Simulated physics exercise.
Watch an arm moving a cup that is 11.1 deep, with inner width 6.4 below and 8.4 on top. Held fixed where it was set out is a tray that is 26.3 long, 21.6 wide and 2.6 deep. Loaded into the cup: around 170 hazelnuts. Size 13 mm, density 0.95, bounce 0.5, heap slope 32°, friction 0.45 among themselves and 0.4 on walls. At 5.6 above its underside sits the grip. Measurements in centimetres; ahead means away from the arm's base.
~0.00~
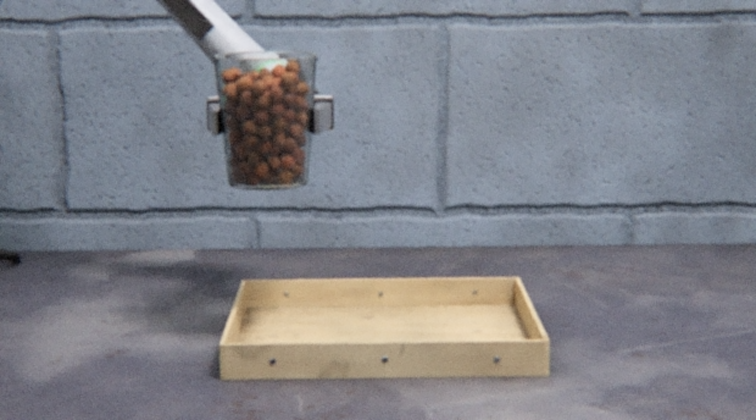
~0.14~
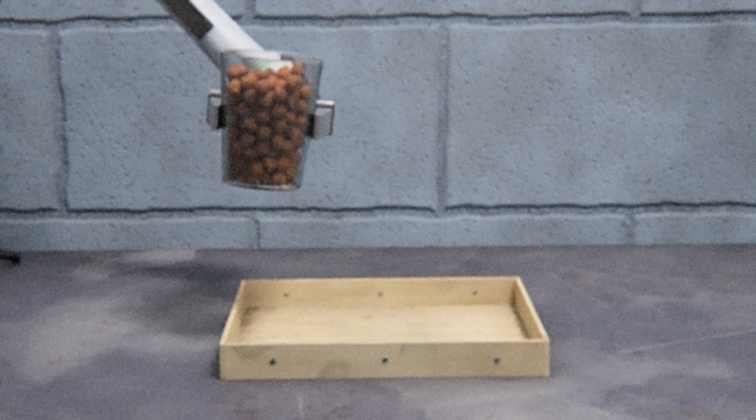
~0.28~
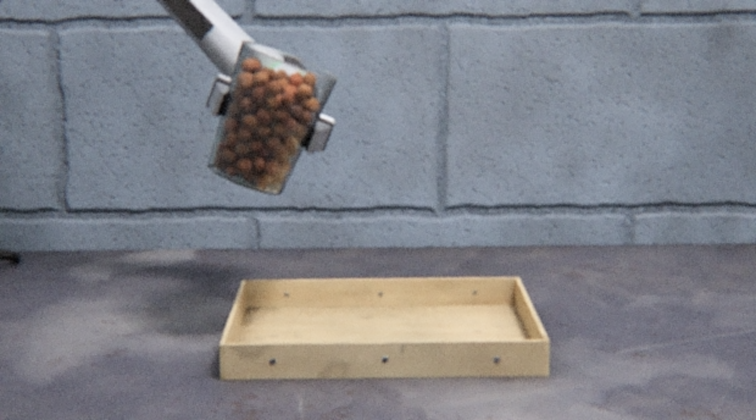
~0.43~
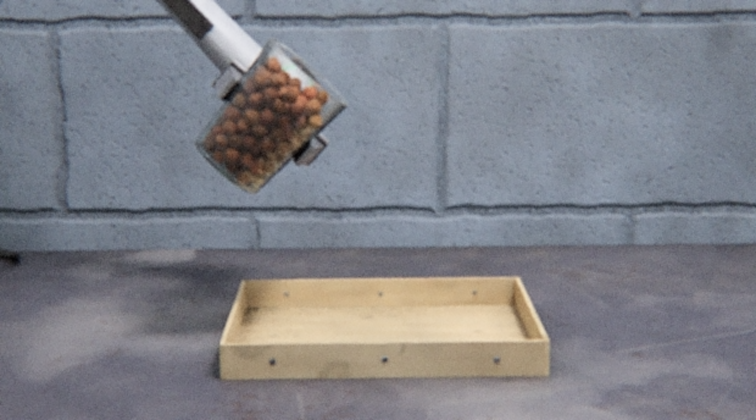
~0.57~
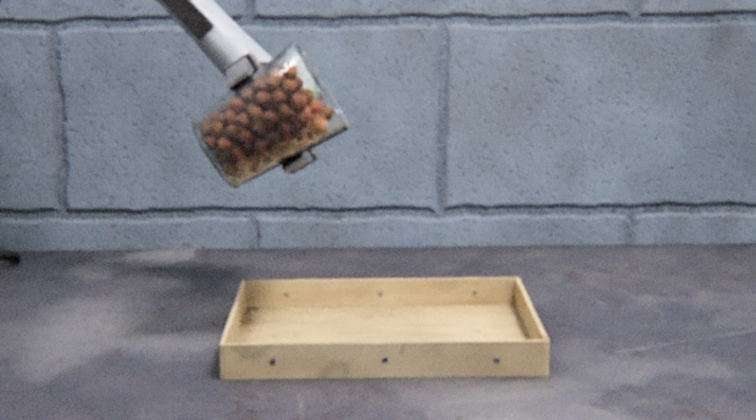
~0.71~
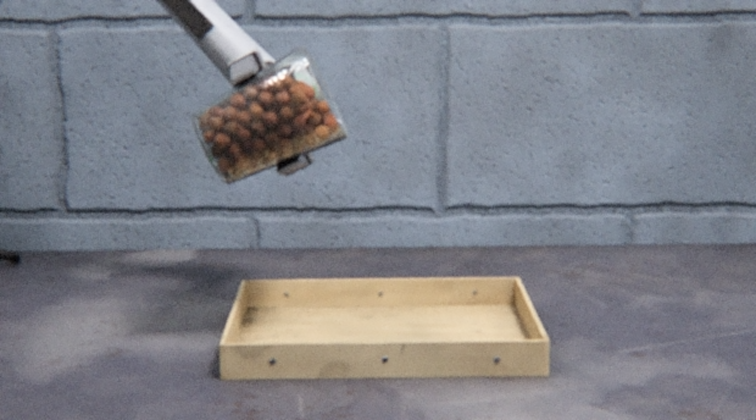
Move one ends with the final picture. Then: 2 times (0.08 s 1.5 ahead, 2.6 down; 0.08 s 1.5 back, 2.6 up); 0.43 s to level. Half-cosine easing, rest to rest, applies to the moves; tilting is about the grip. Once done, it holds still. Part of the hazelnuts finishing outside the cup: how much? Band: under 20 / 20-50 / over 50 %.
Under 20 %.
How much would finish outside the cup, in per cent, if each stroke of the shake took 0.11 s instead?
It would come to around 5 %.
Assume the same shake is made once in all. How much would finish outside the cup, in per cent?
About 5 per cent, then.
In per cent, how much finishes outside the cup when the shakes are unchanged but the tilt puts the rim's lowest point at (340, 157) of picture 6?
The share is about 25 percent.
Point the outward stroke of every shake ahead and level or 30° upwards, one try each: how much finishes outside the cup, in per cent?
First try some 30 %, second try some 45 %.
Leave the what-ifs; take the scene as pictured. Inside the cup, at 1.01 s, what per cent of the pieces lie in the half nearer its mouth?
Near 50 in a hundred.
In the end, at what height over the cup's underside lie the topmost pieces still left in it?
I'd say close to 10.5 cm.
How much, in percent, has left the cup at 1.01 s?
Around 5 percent at that moment.
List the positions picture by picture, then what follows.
The first frame shows cup middle at (267, 122), level; upper third of the load around (265, 93), from x 225 to 305, top at y 70; 171 in the cup.
The second frame shows cup middle at (267, 122), tilted 6° forward; upper third of the load around (266, 95), from x 230 to 305, top at y 75.
The third frame shows cup middle at (267, 122), tilted 22° forward; upper third of the load around (268, 95), from x 220 to 310, top at y 70.
The fourth frame shows cup middle at (267, 122), tilted 42° forward; upper third of the load around (273, 97), from x 210 to 320, top at y 65.
The fifth frame shows cup middle at (266, 121), tilted 58° forward; upper third of the load around (274, 100), from x 205 to 325, top at y 70.
The sixth frame shows cup middle at (266, 121), tilted 64° forward; upper third of the load around (272, 103), from x 205 to 330, top at y 80; 171 in the cup.
By 1.01 s, tilted 64° forward, highest piece 22 above the table; 165 in the cup, 1 in the tray, 5 in flight or on a rim.
By 1.31 s, tilted 17° forward, highest piece 24 above the table; 152 in the cup, 18 in the tray, 1 in flight or on a rim.
By 1.66 s, level, highest piece 25 above the table; 152 in the cup, 18 in the tray, 1 on the table or floor.
By 2.71 s, level, highest piece 25 above the table; 152 in the cup, 18 in the tray, 1 on the table or floor.
Final count, 152 in the cup, 18 in the tray, 1 on the table or floor. That is 11 % outside the cup.
